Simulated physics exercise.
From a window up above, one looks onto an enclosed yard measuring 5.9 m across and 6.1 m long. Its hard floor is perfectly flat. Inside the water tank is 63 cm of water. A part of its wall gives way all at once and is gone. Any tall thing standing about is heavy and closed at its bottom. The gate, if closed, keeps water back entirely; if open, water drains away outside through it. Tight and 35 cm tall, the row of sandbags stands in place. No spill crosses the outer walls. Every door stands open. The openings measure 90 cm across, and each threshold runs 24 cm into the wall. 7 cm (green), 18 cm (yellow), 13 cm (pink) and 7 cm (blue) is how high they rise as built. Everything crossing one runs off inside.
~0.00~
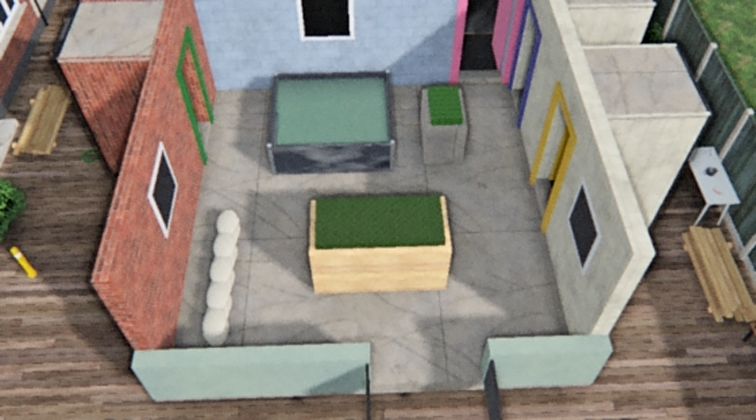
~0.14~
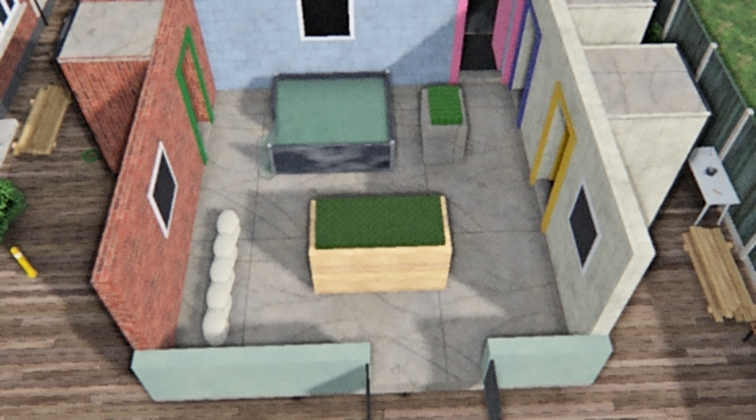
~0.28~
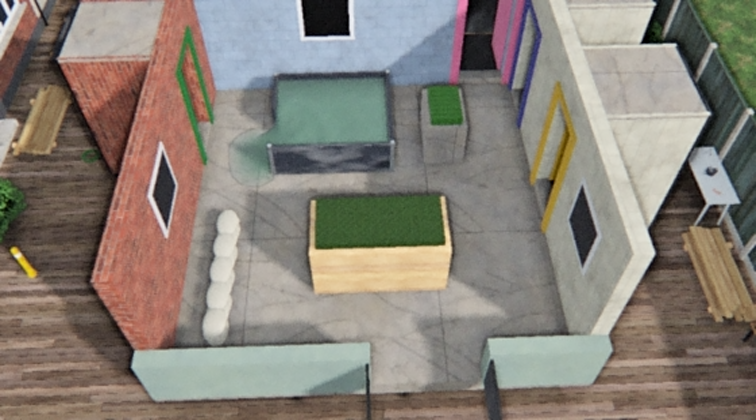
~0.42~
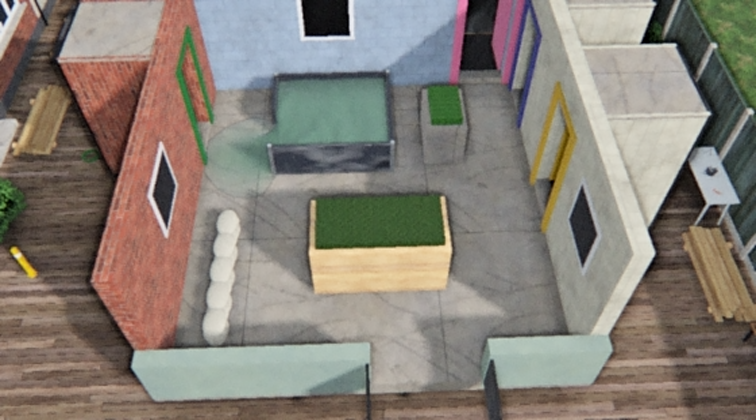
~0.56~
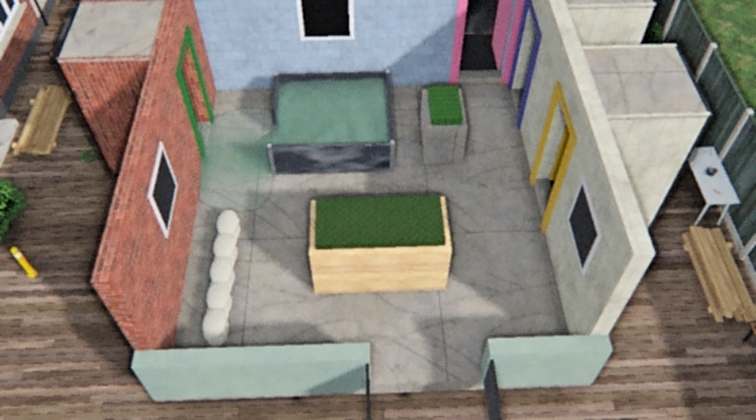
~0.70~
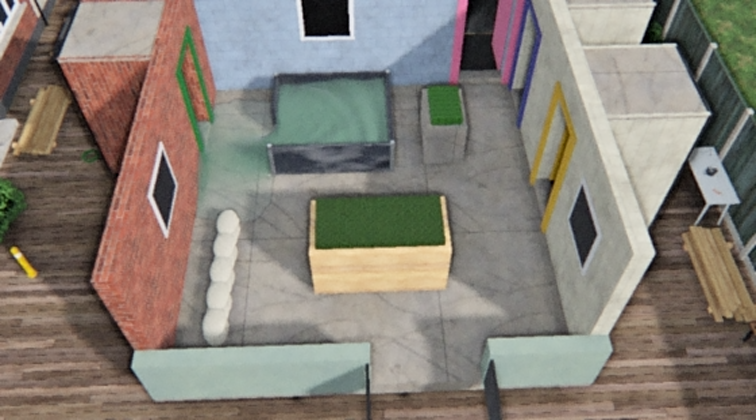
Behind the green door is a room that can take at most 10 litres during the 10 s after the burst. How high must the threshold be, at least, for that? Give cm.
About 36 cm.
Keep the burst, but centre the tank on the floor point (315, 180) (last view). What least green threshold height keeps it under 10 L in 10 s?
Close to 8.0 cm would do it.
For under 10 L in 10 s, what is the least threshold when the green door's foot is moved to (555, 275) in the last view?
About 8.0 cm.
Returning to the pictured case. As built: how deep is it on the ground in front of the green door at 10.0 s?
Some 8.0 cm.
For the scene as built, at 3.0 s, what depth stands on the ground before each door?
Door by door in centimetres - green 22, yellow 0, pink 0, blue 0.
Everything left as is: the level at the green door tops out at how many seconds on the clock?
Approximately 1.8 s.
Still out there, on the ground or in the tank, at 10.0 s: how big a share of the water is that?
Around 74 per cent of the water.
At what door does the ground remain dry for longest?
Yellow, last of all.
After 1.4 s water covers 15 % of the floor, deepest (40 cm) near (204, 169); 26 cm at the green door, 110 litres in over its 7 cm threshold.
After 3.0 s water covers 30 % of the floor, deepest (37 cm) near (170, 376); 22 cm at the green door, 342 litres in over its 7 cm threshold.
After 10.0 s water covers 90 % of the floor, deepest (13 cm) near (172, 364); 8 cm at the green door, 564 litres in over its 7 cm threshold.
At the green door as built, the water arrived by 0.6 s and peaked near 29 cm at 1.8 s.
Run again over the same 10 s with other heights there, 39 litres in over 29.5 cm, 2 litres over 40 cm. The limit of 10 litres is kept from about 36 cm up.
